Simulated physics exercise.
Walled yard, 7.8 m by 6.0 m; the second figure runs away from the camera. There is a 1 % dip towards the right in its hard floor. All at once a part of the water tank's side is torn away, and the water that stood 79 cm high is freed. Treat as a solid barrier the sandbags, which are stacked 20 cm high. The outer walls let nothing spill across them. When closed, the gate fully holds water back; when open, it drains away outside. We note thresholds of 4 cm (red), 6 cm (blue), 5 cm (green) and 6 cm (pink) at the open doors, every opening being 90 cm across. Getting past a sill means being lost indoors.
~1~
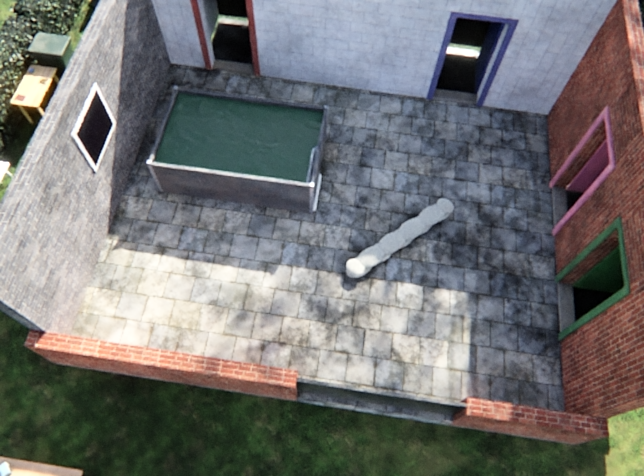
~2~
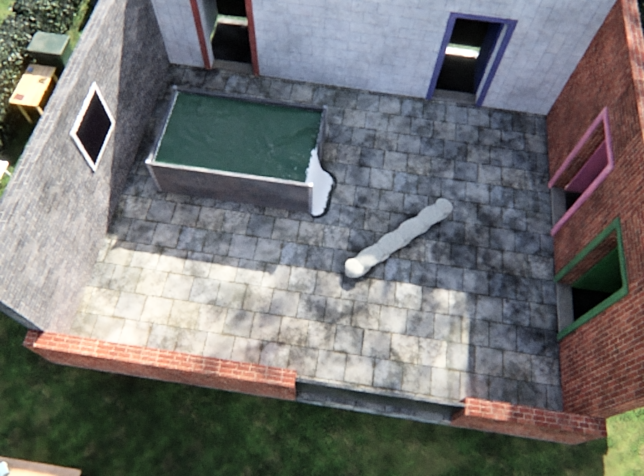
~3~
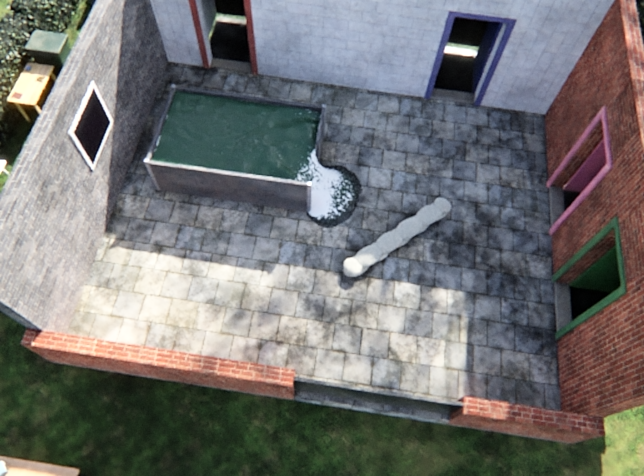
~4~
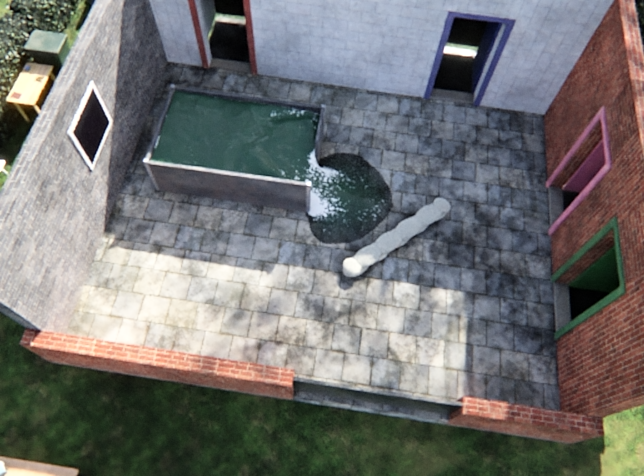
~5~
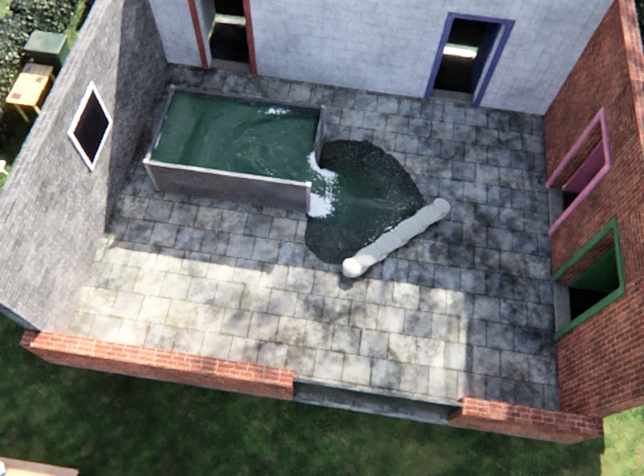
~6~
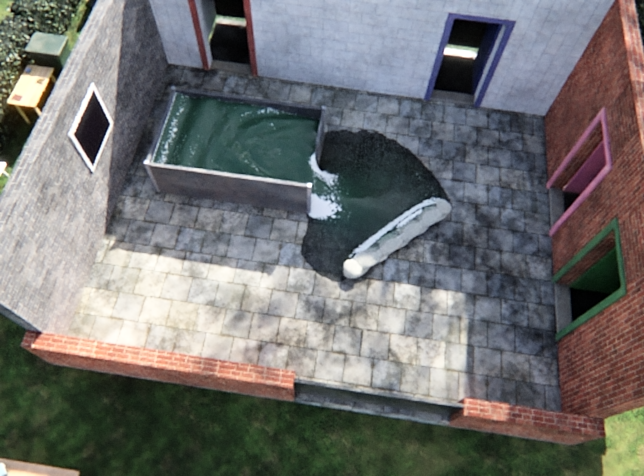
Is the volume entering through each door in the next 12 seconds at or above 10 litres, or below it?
Red door: Below, blue door: At or above, green door: At or above, pink door: At or above.
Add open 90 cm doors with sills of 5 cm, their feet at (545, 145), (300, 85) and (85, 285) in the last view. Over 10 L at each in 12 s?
So, in the order given, it's beyond the mark, then shy of the mark, then shy of the mark.
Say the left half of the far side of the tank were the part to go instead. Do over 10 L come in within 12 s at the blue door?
Compared with the limit, blue is less.
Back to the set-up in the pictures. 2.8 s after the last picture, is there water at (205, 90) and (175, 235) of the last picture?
Untouched, untouched.
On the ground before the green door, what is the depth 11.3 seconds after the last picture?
Depth: Approx. 6.0 cm.
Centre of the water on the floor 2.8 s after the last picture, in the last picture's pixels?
Centre: Roughly (346, 183) px.
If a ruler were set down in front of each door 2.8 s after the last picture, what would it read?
Centimetres: Red 0 / blue 14 / green 9 / pink 17.
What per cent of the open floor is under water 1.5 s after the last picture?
45 %.
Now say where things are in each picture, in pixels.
In the first frame, still water, 79 cm deep, in the water tank at (241, 137).
In the second frame, the front is at (314, 215), 0.5 m from the gap at (313, 181); 0.2 m2 of floor is under water; 79 cm left at the back of the water tank.
In the third frame, the front is at (356, 189), 0.8 m from the gap at (311, 182); 0.8 m2 of floor is under water; 79 cm left at the back of the water tank.
In the fourth frame, water pours out at (311, 183) and has run 1.4 m, to (387, 205); typically 8 cm deep outside, 79 cm at the water tank's back.
In the fifth frame, water pours out at (311, 183) and has run 2.1 m, to (423, 211); typically 6 cm deep outside, 79 cm at the water tank's back.
In the sixth frame, water pours out at (311, 184) and has run 2.5 m, to (444, 198); typically 5 cm deep outside, 74 cm at the water tank's back.
Then, 0.7 s after the last picture water covers 25 % of the floor and is deepest (40 cm) near (321, 203); red door not reached, blue door not reached, green door not reached, pink door not reached.
Then, 1.5 s after the last picture water covers 45 % of the floor and is deepest (46 cm) near (543, 119); red door not reached, blue door 6 cm at the sill, 0 L in, green door not reached, pink door 11 cm at the sill, 3 L in.
Then, 2.8 s after the last picture water covers 60 % of the floor and is deepest (30 cm) near (498, 113); red door not reached, blue door 14 cm at the sill, 7 L in, green door 9 cm at the sill, 11 L in, pink door 17 cm at the sill, 54 L in.
Then, 6.3 s after the last picture water covers 80 % of the floor and is deepest (21 cm) near (543, 126); red door 2 cm at the sill, 0 L in, blue door 16 cm at the sill, 193 L in, green door 5 cm at the sill, 29 L in, pink door 11 cm at the sill, 158 L in.
Then, 11.3 s after the last picture water covers 95 % of the floor and is deepest (12 cm) near (544, 140); red door 5 cm at the sill, 0 L in, blue door 9 cm at the sill, 310 L in, green door 6 cm at the sill, 33 L in, pink door 9 cm at the sill, 203 L in.
